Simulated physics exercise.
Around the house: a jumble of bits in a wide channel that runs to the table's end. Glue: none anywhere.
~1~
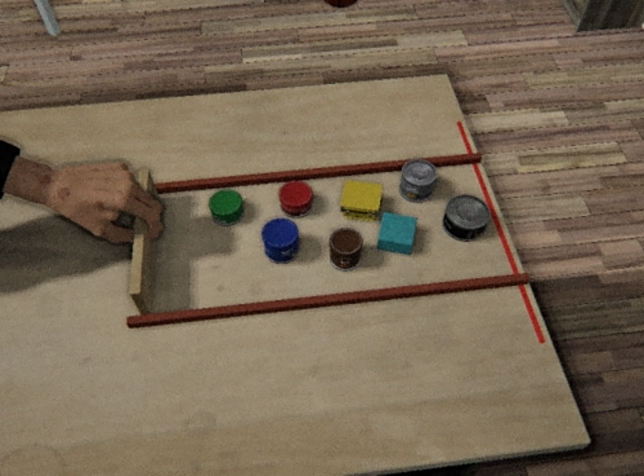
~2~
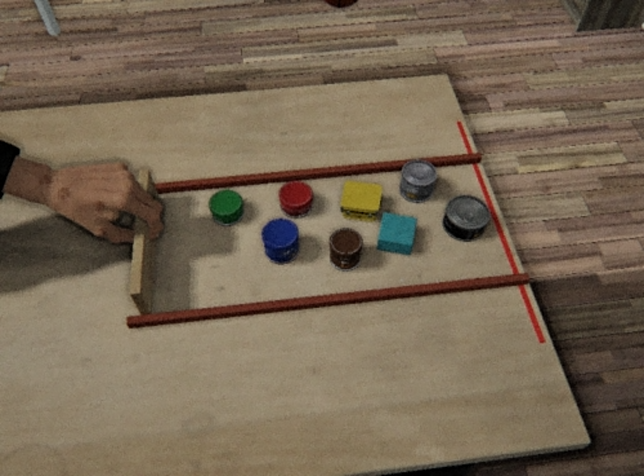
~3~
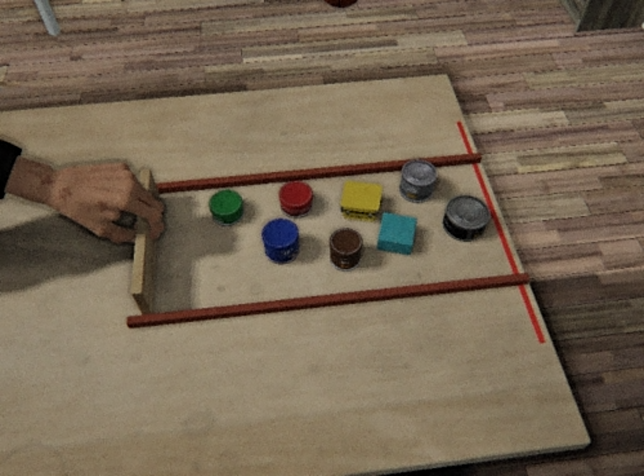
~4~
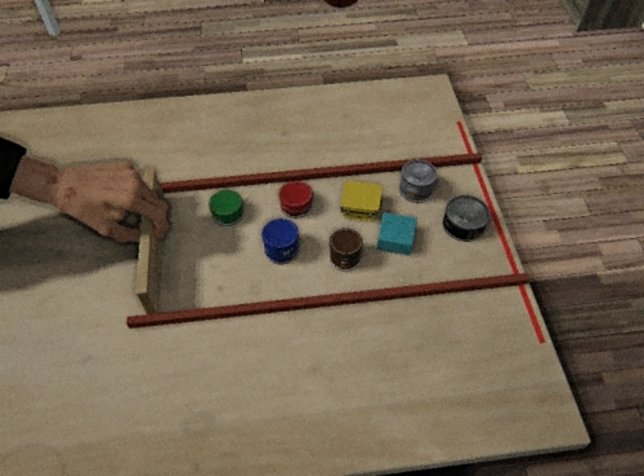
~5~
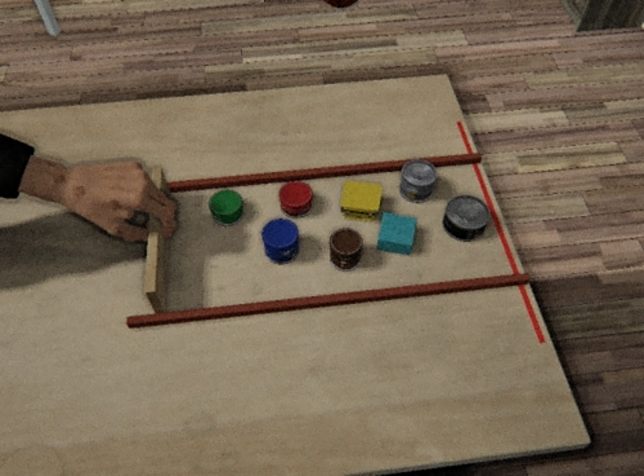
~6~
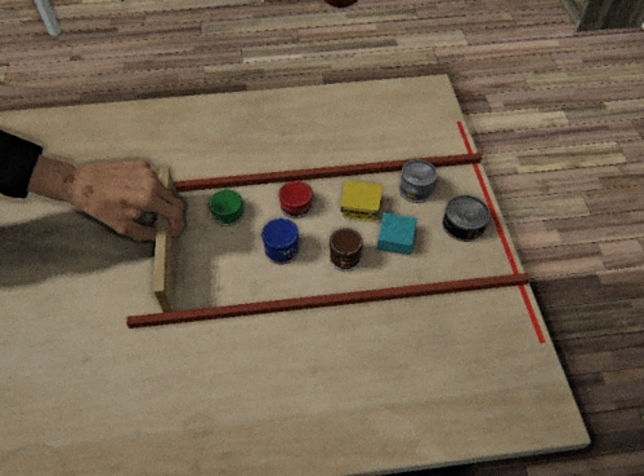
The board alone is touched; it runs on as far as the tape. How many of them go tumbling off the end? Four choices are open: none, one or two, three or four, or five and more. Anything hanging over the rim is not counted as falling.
The pieces that drop number five and up.
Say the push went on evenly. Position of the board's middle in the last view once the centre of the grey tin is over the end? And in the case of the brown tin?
Around (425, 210) first and around (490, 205) second.
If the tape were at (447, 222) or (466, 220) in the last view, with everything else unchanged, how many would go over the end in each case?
First 2, second 5.
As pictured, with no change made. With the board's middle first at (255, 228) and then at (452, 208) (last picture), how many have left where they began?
First 2, after that 8.
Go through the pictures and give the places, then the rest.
Black tin (466, 218); grey tin (418, 181); turquoise block (397, 234); board (145, 239); tape (495, 217), in the first picture.
Grey tin (418, 181); red tin (296, 200), in the second picture.
Turquoise block (397, 234); green tin (227, 208), in the third picture.
Black tin (466, 218); blue pot (281, 242), in the fourth picture.
Grey tin (418, 181); yellow case (361, 202), in the fifth picture.
Black tin (466, 218); grey tin (418, 181); turquoise block (397, 234); board (166, 237); tape (495, 217), in the sixth picture.
A little later, none off yet; black tin at rest near (466, 218); grey tin at rest near (418, 181); turquoise block at rest near (400, 236).
When it is over, the number that fall off is five or more; down, green tin, blue pot, red tin, brown tin, yellow case, turquoise block, grey tin and black tin.
